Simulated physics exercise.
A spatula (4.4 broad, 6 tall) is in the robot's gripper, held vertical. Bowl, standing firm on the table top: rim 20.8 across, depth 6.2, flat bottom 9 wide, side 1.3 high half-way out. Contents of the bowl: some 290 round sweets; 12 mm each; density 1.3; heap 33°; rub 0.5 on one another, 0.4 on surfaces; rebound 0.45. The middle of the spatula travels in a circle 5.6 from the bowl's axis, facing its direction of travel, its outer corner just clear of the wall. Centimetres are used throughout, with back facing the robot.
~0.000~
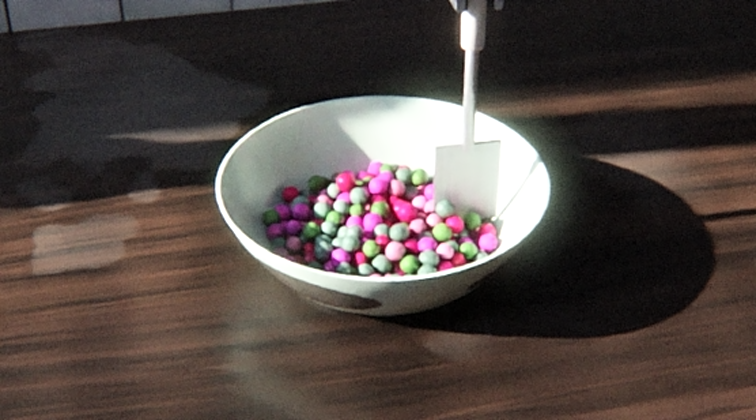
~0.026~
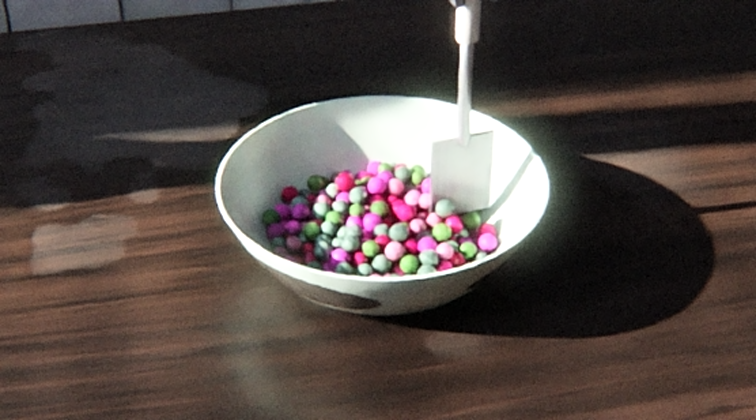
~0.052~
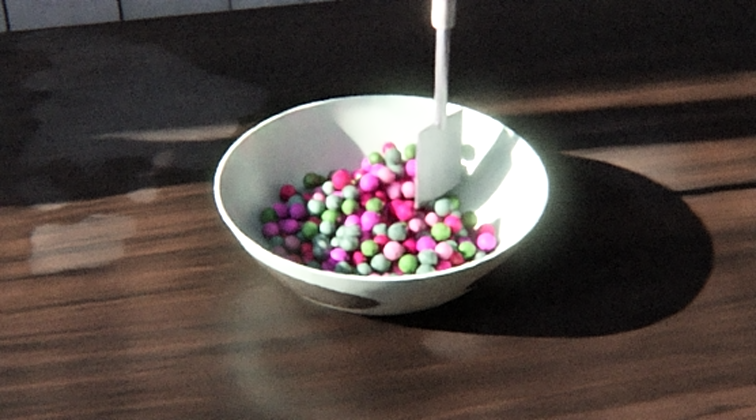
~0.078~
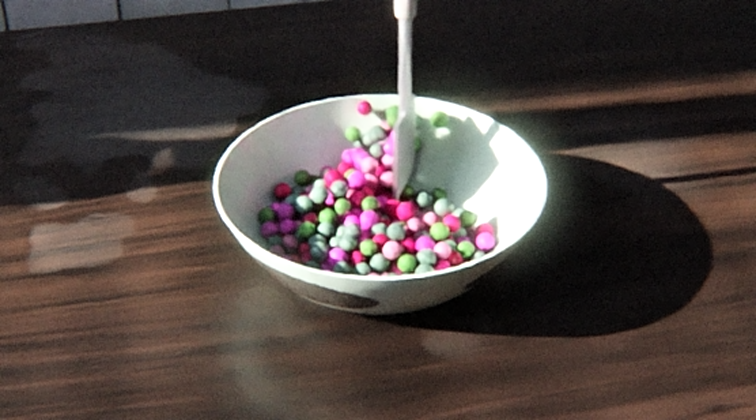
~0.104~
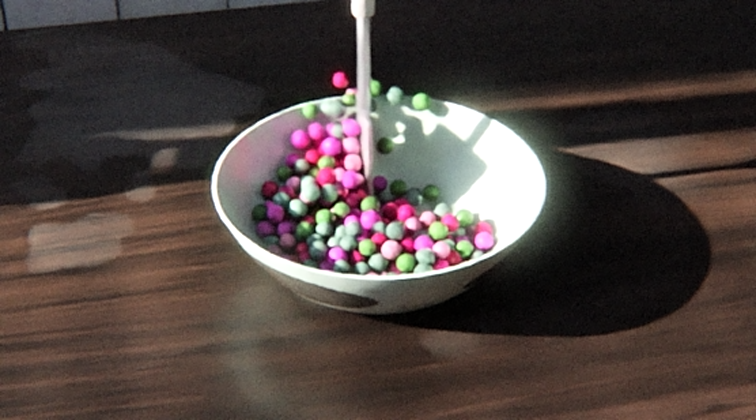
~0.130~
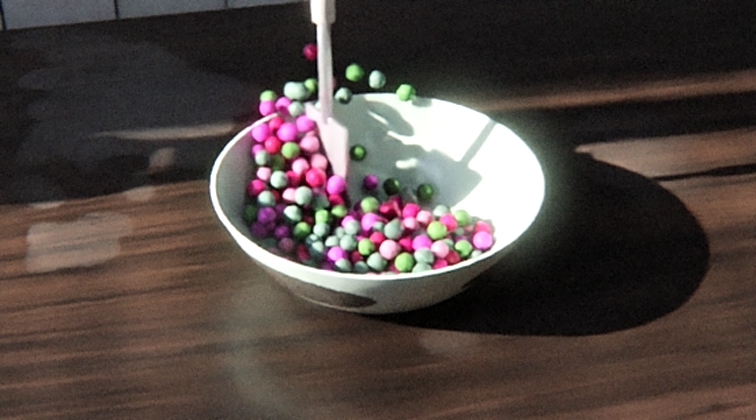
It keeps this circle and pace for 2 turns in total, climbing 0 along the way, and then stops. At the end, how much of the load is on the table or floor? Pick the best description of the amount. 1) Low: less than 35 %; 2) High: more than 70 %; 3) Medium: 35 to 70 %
Option 3: Medium: 35 to 70 %.
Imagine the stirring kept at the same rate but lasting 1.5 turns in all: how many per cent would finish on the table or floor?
About 50 per cent.
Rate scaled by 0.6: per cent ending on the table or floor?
Estimated share: Close to 25 per cent.
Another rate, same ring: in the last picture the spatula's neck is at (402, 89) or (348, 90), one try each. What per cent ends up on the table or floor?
Roughly 20 and 45 percent, in that order.
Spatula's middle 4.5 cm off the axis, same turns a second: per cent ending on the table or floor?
In that case roughly 40 per cent.
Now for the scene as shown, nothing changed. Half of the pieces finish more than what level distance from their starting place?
Around 23 cm.
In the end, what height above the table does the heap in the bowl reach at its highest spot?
I'd say close to 3.5 centimetres.
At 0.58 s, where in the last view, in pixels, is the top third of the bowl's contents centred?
Around (305, 225).
After 0.35 s, 349° round, highest piece 12 above the table; 203 in the bowl, 30 on the table or floor, 54 in flight or on the tool.
After 0.58 s, 222° round, highest piece 9 above the table; 142 in the bowl, 123 on the table or floor, 22 in flight or on the tool.
After 0.89 s, 0° round, highest piece 3 above the table; 150 on the table or floor, 137 in the bowl.
After 1.59 s, 0° round, highest piece 3 above the table; 150 on the table or floor, 137 in the bowl.
At rest, 150 on the table or floor, 137 in the bowl. That is 52 % on the table or floor.
